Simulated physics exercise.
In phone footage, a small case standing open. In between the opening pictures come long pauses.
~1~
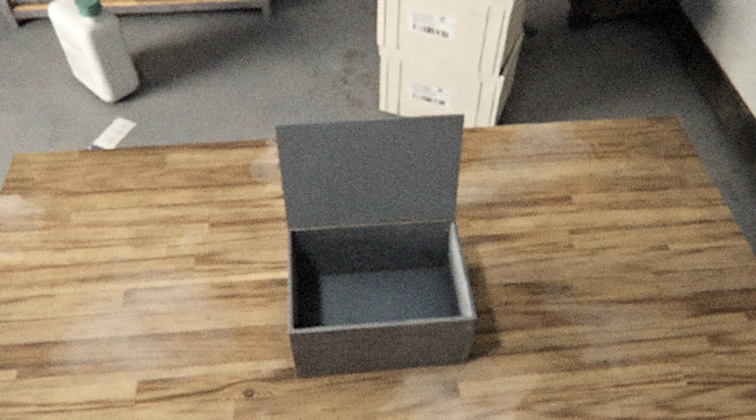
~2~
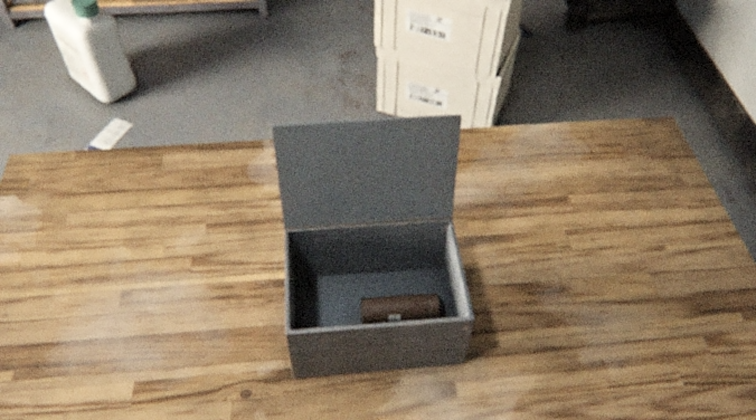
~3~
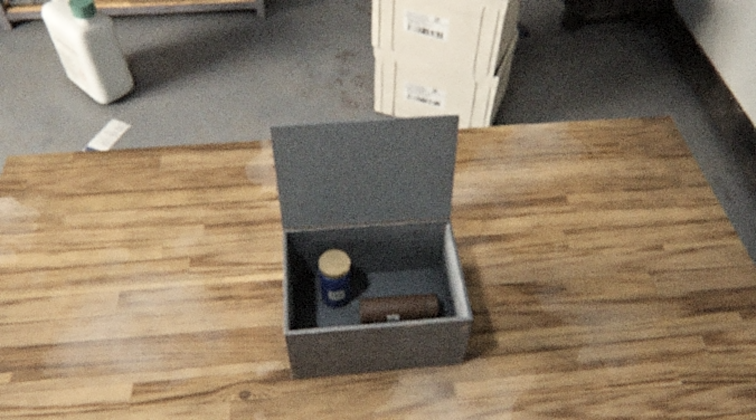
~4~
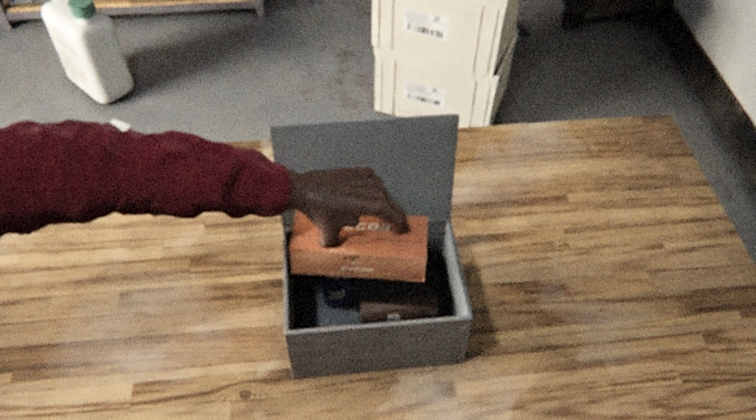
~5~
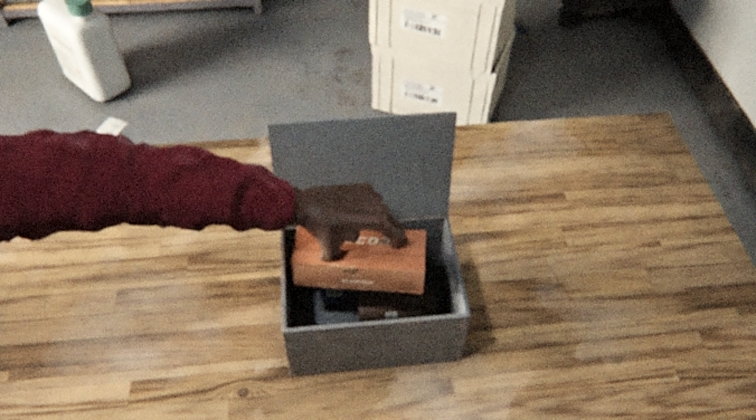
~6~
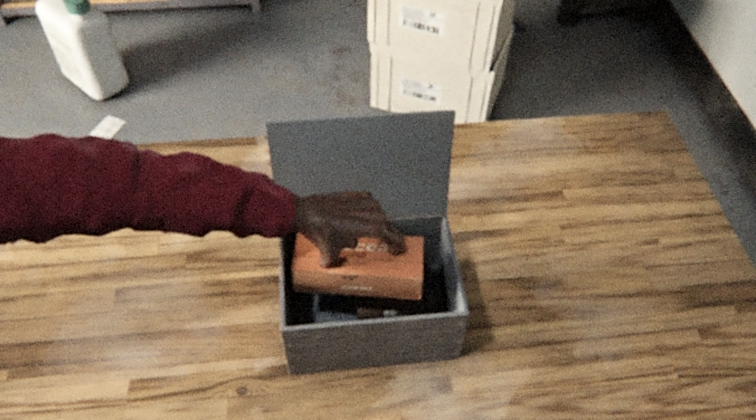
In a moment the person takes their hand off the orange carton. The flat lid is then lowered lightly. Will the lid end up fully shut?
Yes.
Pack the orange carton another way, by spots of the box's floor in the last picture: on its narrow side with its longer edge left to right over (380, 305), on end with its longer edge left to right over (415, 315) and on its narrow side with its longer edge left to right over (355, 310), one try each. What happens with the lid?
With the first placement the lid ends up closed; with the second, it remains open; with the third, it ends up closed.
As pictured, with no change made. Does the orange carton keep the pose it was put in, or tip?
Result: The orange carton leans over.
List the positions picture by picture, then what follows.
In the first frame, the last thing is not in view yet.
In the second frame, the last thing is not in view yet; brown shaker (400, 308).
In the third frame, the last thing is not in view yet; brown shaker (398, 308).
The fourth frame shows on its way; orange carton (359, 245); brown shaker (399, 308).
The fifth frame shows on its way; orange carton (360, 258); brown shaker (396, 306).
The sixth frame shows put in, still held; orange carton (359, 265); brown shaker (395, 304).
Then, 0.40 s after the last picture, orange carton on its side near (357, 329).
Then, 1.30 s after the last picture, lid 80° above the rim; orange carton on its side near (353, 329); brown shaker rolled about its own width.
Then, 1.70 s after the last picture, lid 46° above the rim; orange carton on its side near (353, 329); brown shaker rolled about its own width.
Then, 2.00 s after the last picture, lid 5° above the rim; orange carton on its side near (353, 329); brown shaker rolled about its own width.
At rest, lid shut; tipped over in the box, orange carton; moved from the start, brown shaker; blue shaker in place. Seen from the same camera at the end, orange carton near (353, 329).
